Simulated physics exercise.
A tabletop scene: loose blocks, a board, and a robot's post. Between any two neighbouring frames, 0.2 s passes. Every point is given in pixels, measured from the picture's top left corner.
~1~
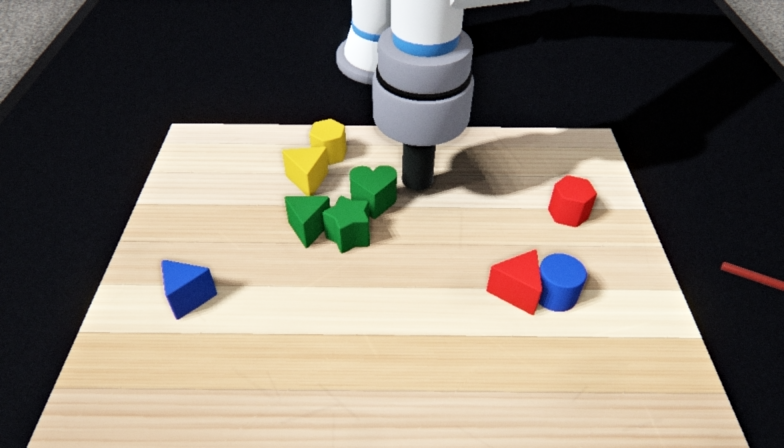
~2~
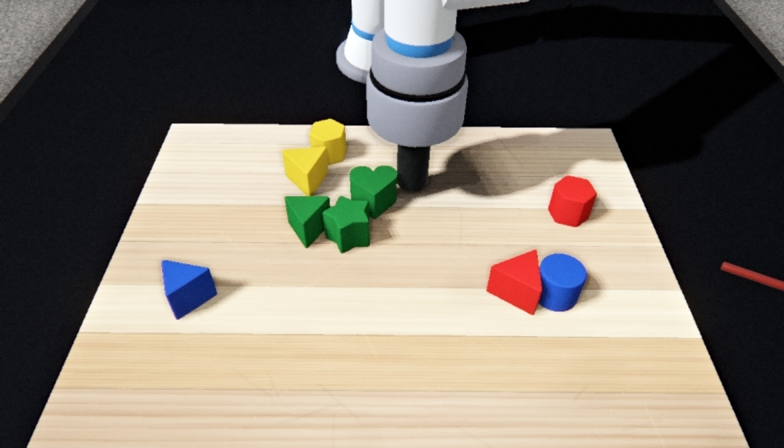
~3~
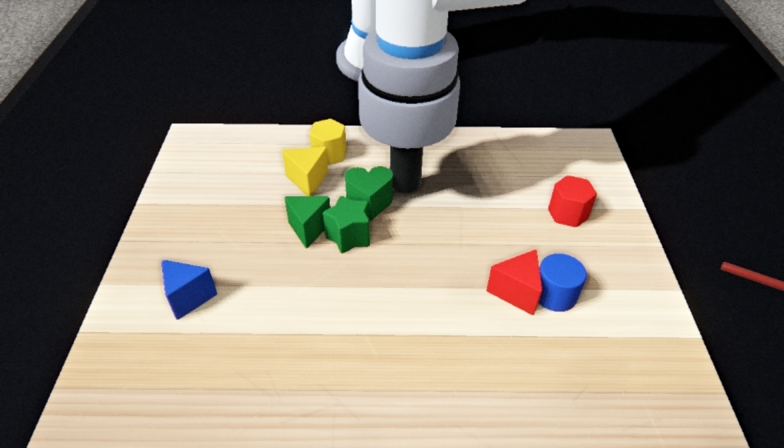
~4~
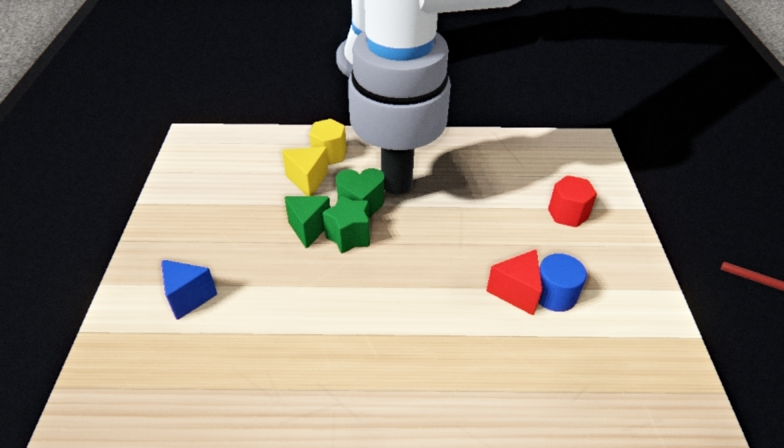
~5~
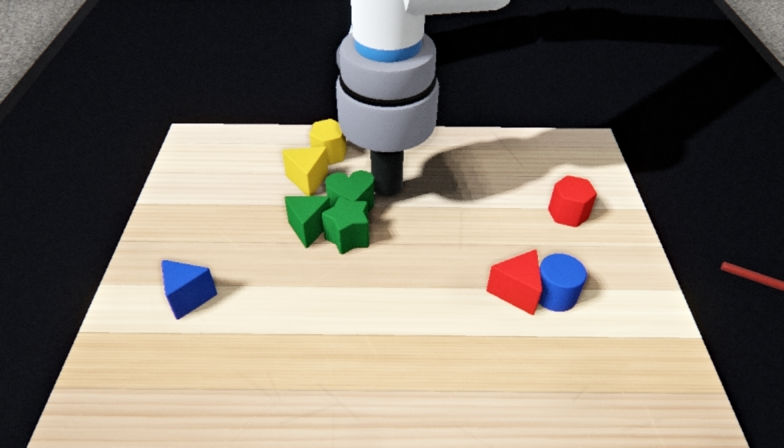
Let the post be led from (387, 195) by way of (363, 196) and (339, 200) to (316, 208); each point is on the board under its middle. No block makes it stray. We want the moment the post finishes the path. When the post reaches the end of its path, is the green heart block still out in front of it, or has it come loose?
The post still has it in front.
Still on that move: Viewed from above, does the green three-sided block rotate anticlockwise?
That would be a no.
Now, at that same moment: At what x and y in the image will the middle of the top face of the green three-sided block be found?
The centre of its top face lies at (279, 236).
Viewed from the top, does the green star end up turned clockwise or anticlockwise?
Prediction: Counterclockwise.
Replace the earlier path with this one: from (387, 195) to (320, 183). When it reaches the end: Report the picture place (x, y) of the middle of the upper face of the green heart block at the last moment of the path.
The green heart block ends near (320, 184).
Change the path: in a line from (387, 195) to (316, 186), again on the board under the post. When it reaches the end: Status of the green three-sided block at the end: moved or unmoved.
In the end it has been moved.
On the path given first. Halfway along, post (350, 189); green three-sided block (294, 214), turned 15° clockwise; green star (341, 218), turned 30° anticlockwise; green heart block (320, 193), turned 35° anticlockwise.
At the end, post (315, 199); yellow three-sided block not moved; green three-sided block (279, 236), turned 25° clockwise; green star (337, 221), turned 55° anticlockwise; green heart block (297, 208), turned 70° anticlockwise.
